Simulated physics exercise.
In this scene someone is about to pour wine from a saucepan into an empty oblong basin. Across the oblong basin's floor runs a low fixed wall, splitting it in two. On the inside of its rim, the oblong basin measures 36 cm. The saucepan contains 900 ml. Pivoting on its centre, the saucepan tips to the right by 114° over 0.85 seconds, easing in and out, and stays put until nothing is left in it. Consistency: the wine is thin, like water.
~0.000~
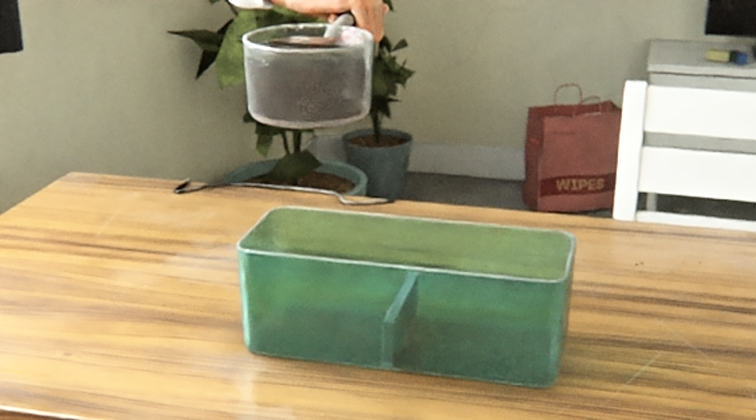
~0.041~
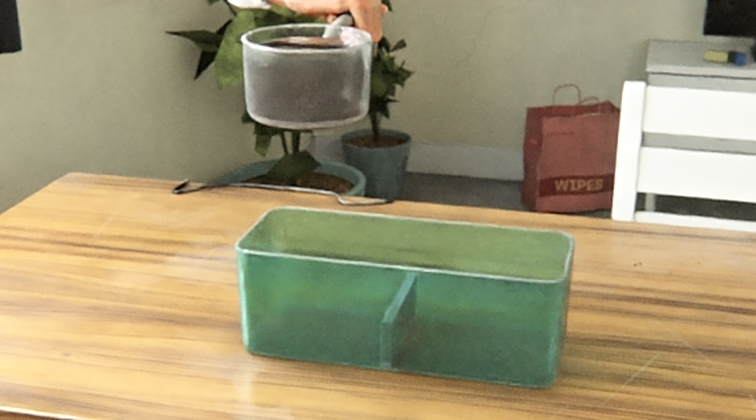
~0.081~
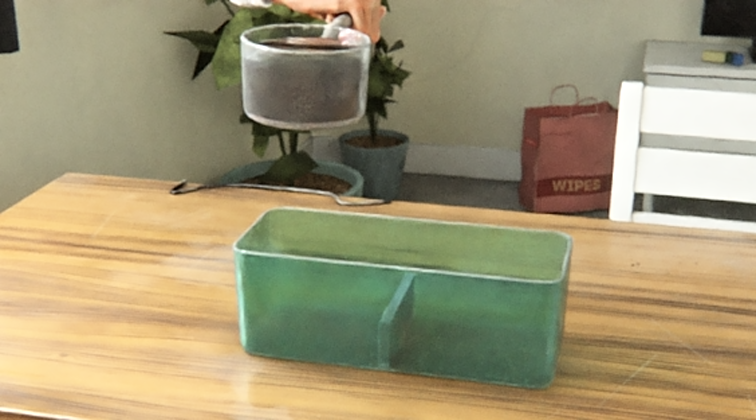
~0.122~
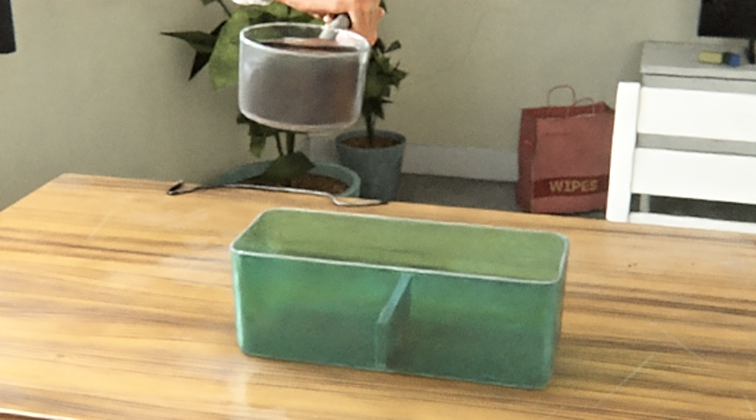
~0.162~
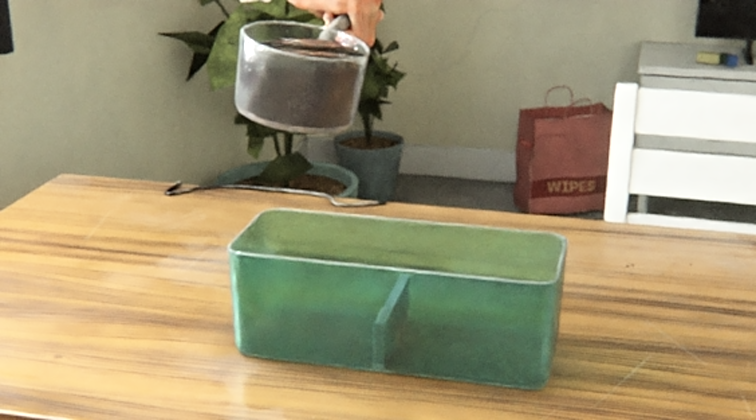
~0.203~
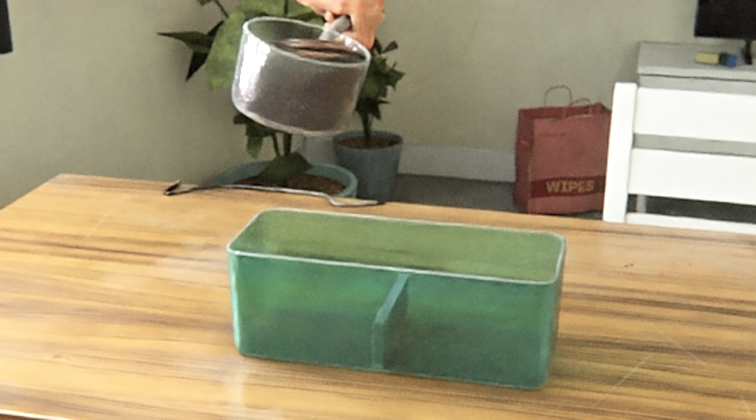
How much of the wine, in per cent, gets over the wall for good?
79 %.
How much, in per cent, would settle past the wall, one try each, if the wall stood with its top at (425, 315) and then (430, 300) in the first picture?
60 % and 55 %.
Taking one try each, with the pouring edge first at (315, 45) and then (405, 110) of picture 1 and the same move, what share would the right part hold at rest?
The first try gives around 25 percent, the second around 90 percent.
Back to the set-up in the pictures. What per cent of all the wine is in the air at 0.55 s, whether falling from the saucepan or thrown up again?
Estimate: About 40 % of all of it.
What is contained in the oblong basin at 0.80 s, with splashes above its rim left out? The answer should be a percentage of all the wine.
It works out near 82 per cent.
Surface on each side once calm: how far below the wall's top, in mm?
Looks like roughly 48 mm on the left and roughly 24 mm on the right.
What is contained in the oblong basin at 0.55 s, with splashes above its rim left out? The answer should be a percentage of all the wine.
Roughly 10 percent of it.
Then, 0.55 s in, the tilt is 82° and 50 per cent is still to pour, 1 is left of the wall and 9 right of it.
Then, 0.80 s in, the tilt is 113° and 6 per cent is still to pour, 7 is left of the wall and 74 right of it.
Then, 1.06 s in, the tilt is 114° and 0 per cent is still to pour, 19 is left of the wall and 79 right of it.
Then, 1.35 s in, the tilt is 114° and 0 per cent is still to pour, 20 is left of the wall and 79 right of it.
Finally, 20 per cent lies left of the wall, 79 right of it and 1 outside.
